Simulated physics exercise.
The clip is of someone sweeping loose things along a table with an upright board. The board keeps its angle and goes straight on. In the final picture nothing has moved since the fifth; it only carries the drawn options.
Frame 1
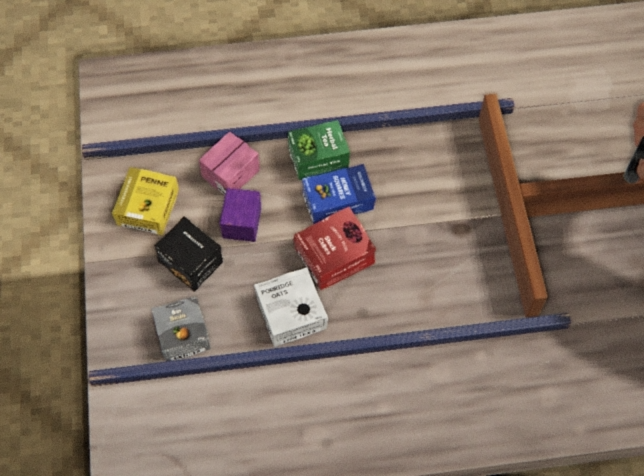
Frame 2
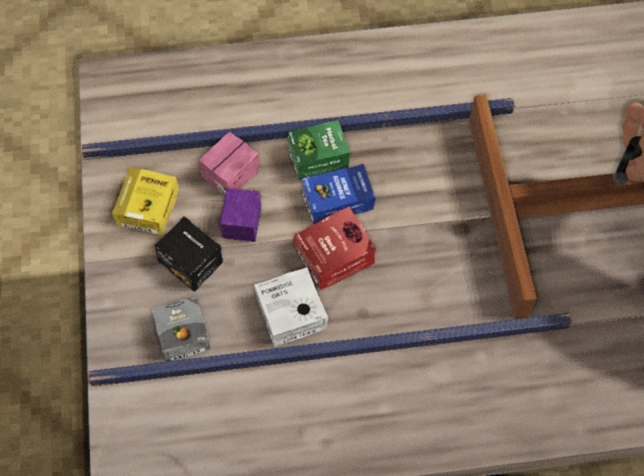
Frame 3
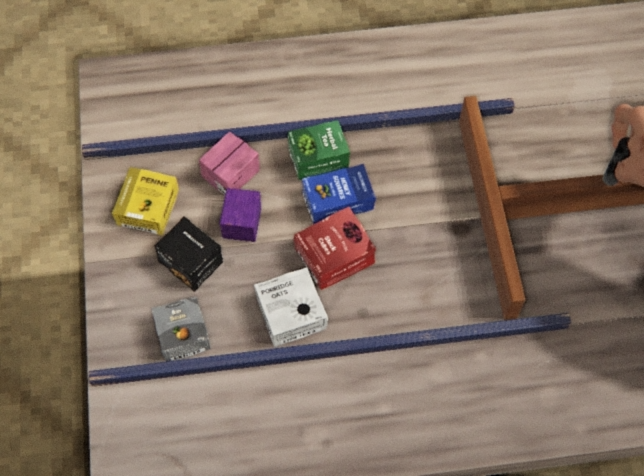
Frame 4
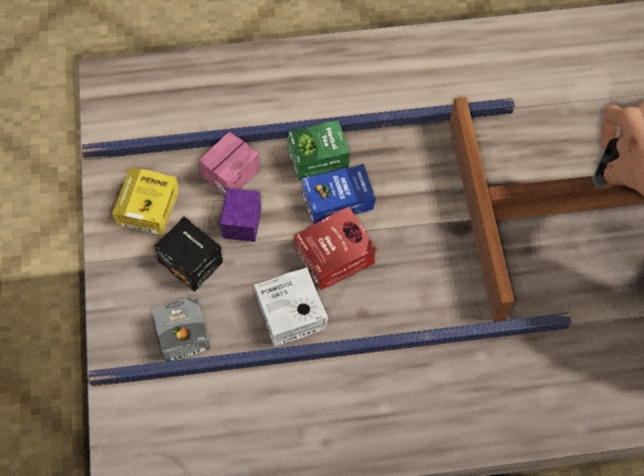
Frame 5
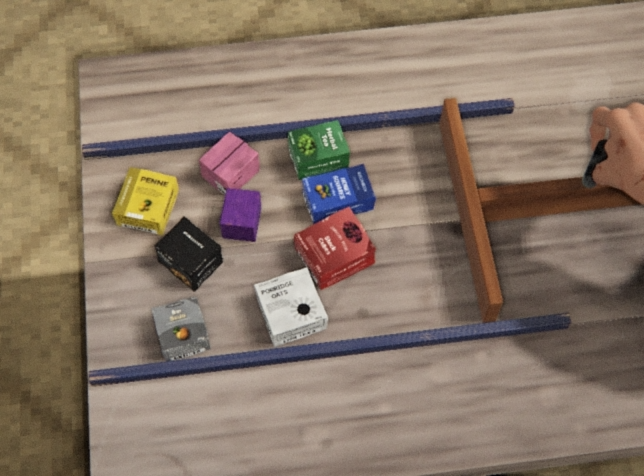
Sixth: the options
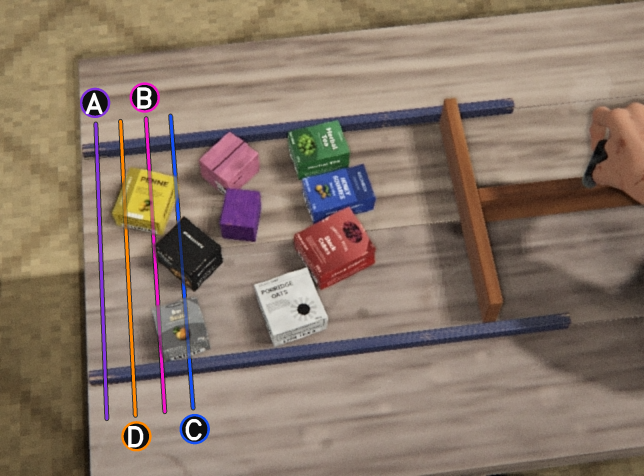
A wooden board slides left between two blue rails toward the colourful boxes, pushed by a hand.
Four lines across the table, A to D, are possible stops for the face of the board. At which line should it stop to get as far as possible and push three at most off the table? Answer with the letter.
C is the last line within the limit.
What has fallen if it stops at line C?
The yellow box.
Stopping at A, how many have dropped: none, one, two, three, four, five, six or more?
Six or more.
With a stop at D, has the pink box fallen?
Yes.
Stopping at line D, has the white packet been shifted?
By then, yes.
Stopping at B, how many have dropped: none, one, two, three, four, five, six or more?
By then, five.
On the marked copy, A at (101, 261); B at (155, 255); C at (181, 252); D at (127, 258).
Following C. Soon after the start, board (367, 207); blue packet (321, 195); red packet (324, 248).
Later, board (262, 219); yellow box (122, 213); black packet (160, 263).
In the end, board (182, 228); yellow box over the edge; black packet (88, 275); one fallen.
As for the rest, A drops nine; B drops five; D drops five.
